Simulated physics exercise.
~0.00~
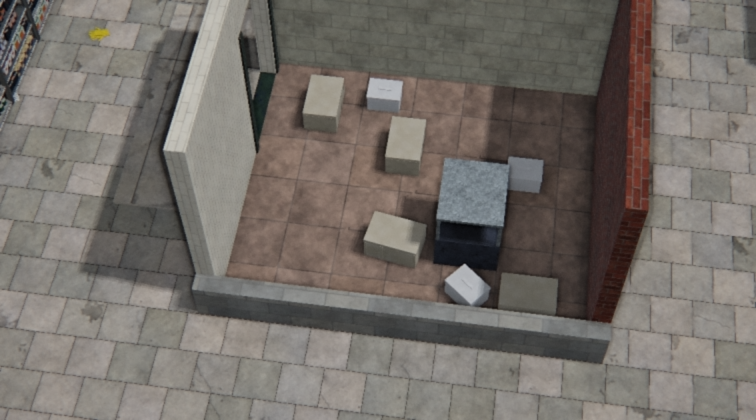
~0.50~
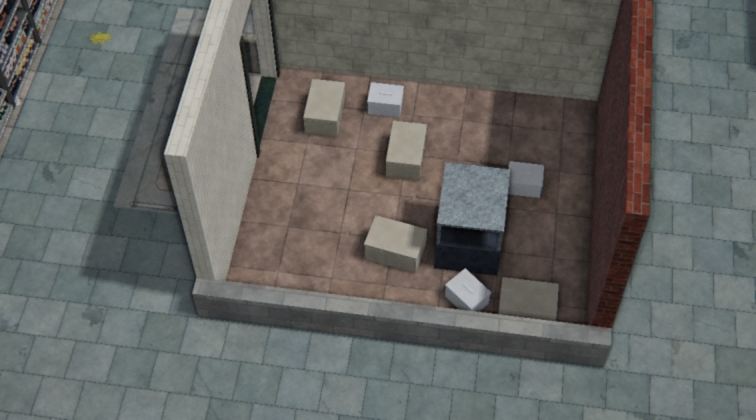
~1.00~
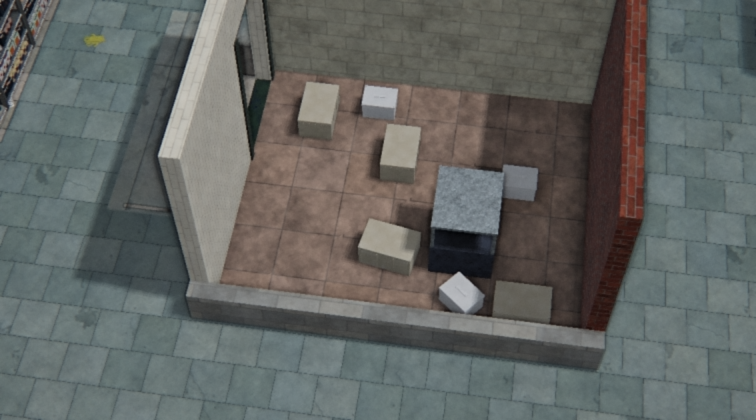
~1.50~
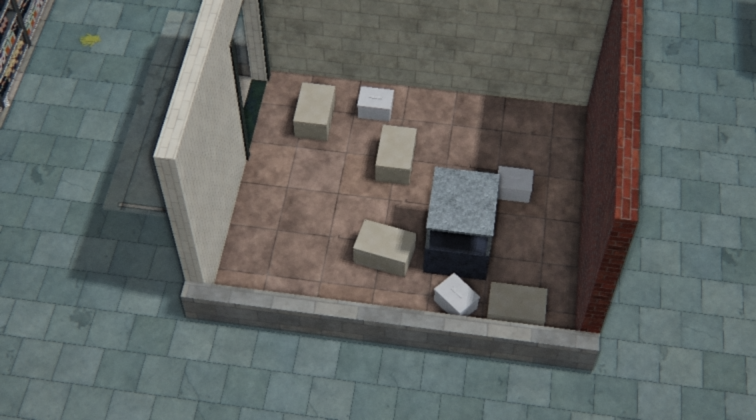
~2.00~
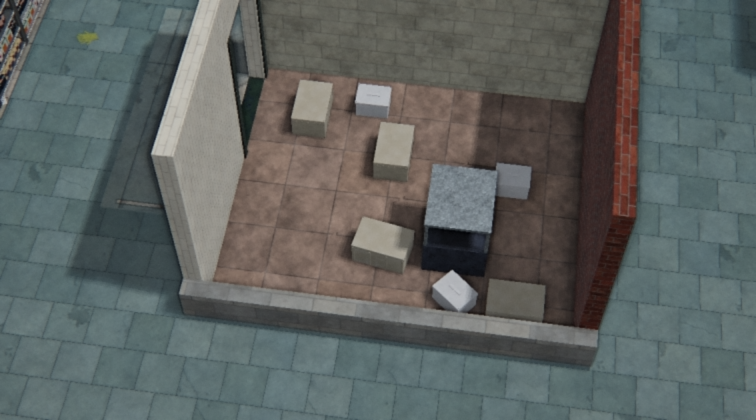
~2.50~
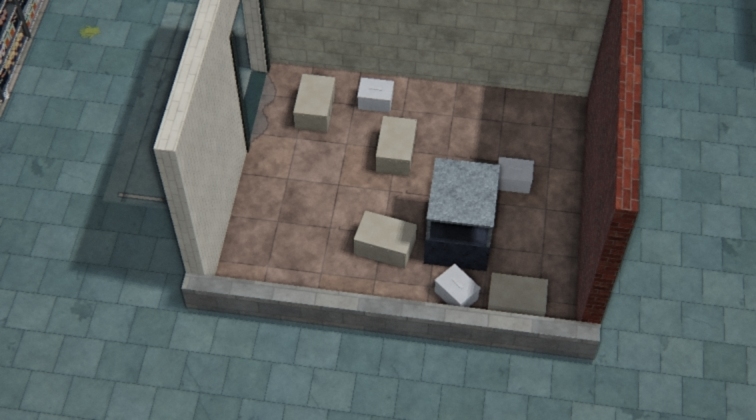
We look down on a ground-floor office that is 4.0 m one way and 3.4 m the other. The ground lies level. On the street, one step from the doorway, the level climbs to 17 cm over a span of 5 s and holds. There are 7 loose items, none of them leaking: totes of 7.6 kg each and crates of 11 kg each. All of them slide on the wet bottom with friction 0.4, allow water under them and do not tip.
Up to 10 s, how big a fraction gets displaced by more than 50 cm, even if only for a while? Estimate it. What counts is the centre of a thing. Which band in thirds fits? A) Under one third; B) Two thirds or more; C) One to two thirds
B, two thirds or more.
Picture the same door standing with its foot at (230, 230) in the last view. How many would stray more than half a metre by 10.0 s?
That would give 4.
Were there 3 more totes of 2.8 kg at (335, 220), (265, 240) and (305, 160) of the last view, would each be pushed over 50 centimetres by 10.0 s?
Result by item, in order: Beyond the cutoff, inside the cutoff, beyond the cutoff.
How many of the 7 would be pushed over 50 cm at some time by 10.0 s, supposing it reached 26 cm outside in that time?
7.
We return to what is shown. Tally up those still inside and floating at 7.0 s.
1.
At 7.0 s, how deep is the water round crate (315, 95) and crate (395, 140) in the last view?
Depth approx. 7 cm / 4 cm.
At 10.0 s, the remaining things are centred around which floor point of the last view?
(497, 239).
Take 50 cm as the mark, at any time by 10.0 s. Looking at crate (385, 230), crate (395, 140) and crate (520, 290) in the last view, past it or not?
One by one in that order: Above; above; below.
After 3.5 s 0 of 7 are over 50 cm from their spots; 0 afloat.
After 4.5 s 0 of 7 are over 50 cm from their spots; 0 afloat.
After 7.0 s 3 of 7 are over 50 cm from their spots; 1 afloat.
After 10.0 s 5 of 7 are over 50 cm from their spots, and 5 have been at some point; 4 afloat.
